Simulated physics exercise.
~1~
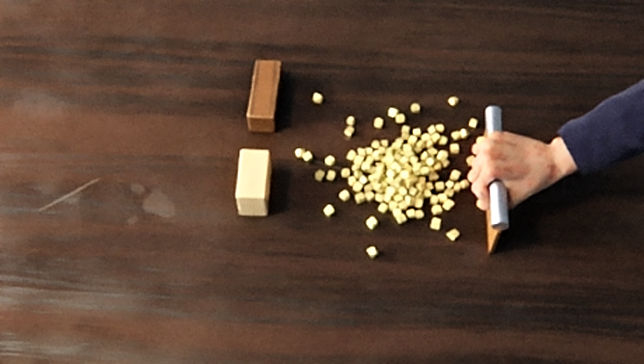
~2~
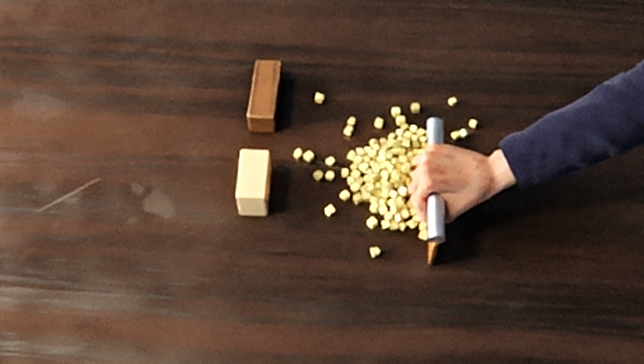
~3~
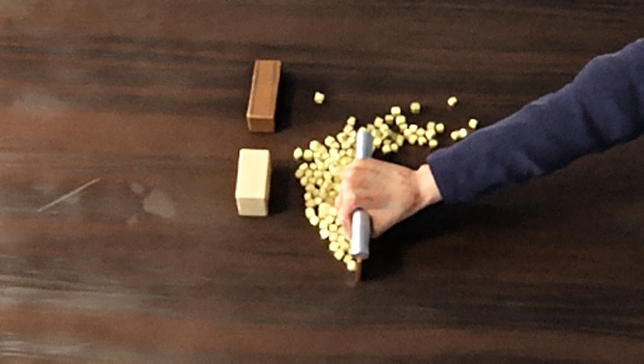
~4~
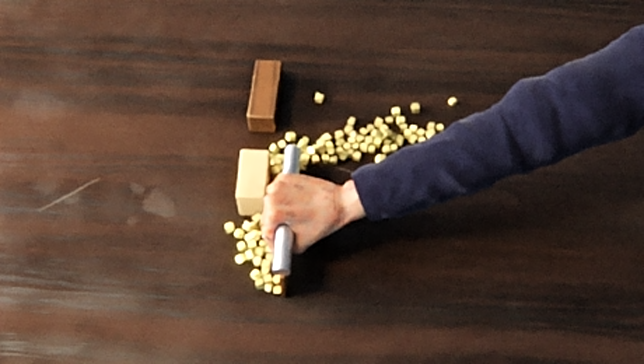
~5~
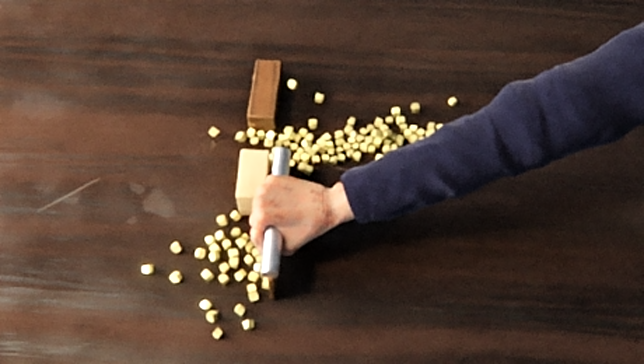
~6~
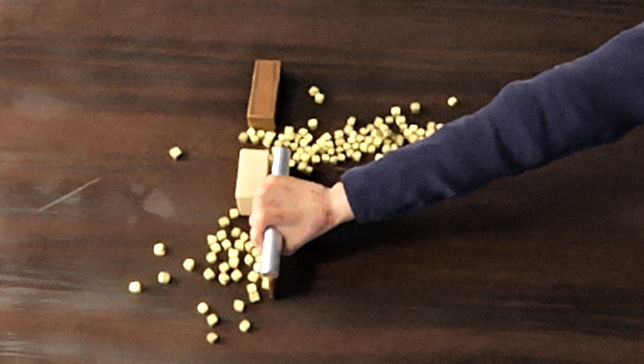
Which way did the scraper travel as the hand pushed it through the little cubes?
It moved to the left, toward the two blocks.
